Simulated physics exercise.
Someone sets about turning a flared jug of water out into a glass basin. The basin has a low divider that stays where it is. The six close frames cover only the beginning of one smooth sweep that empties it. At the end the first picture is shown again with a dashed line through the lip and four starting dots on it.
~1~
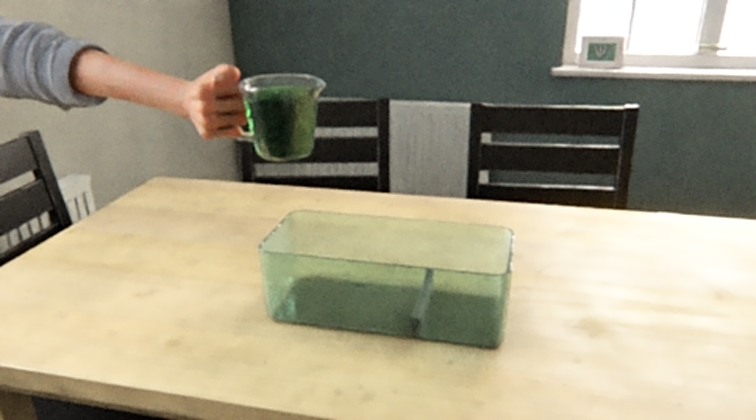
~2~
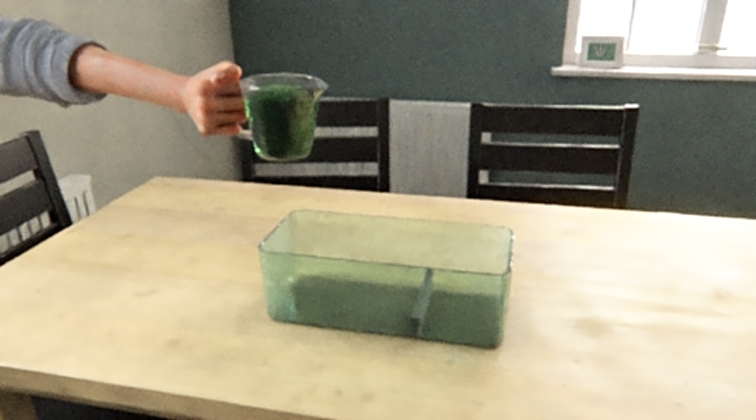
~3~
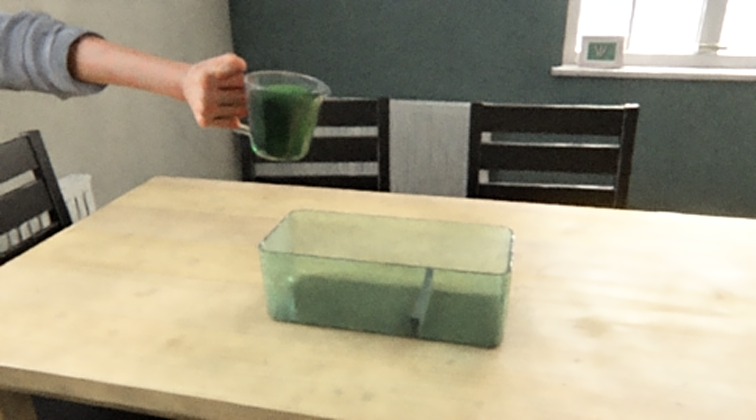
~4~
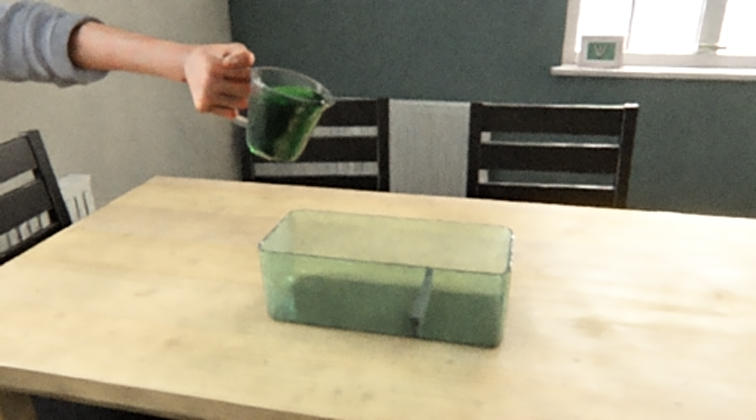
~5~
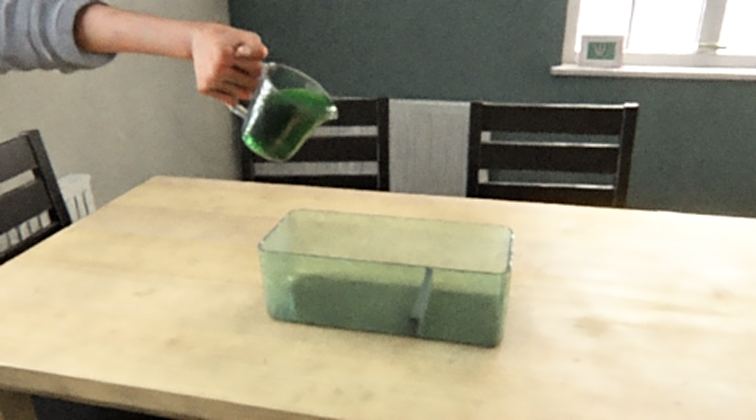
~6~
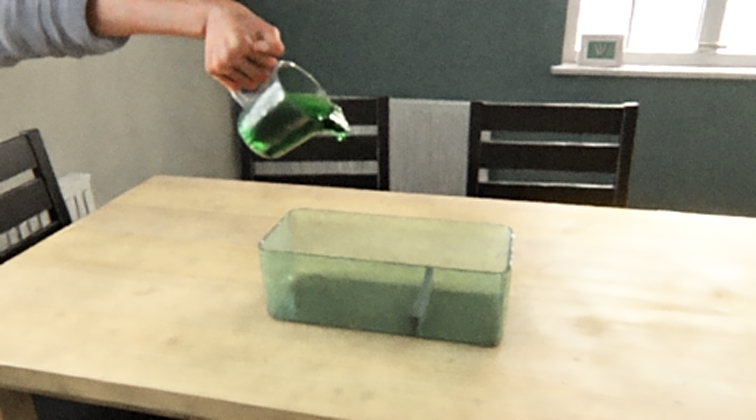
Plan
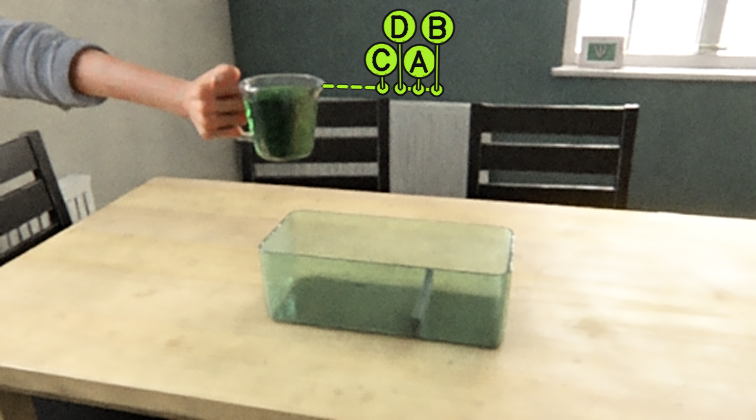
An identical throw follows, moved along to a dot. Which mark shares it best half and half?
C is best.
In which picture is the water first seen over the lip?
Picture 5.
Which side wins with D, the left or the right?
More ends on the right.
On the marked copy, A at (418, 89); B at (436, 89); C at (382, 87); D at (400, 88).
If A is chosen, about 20 % ends left of the wall and 75 % right of it; 4 % is lost outside.
If B is chosen, about 32 % ends left of the wall and 62 % right of it; 7 % is lost outside.
If C is chosen, about 49 % ends left of the wall and 49 % right of it.
If D is chosen, about 21 % ends left of the wall and 76 % right of it; 3 % is lost outside.
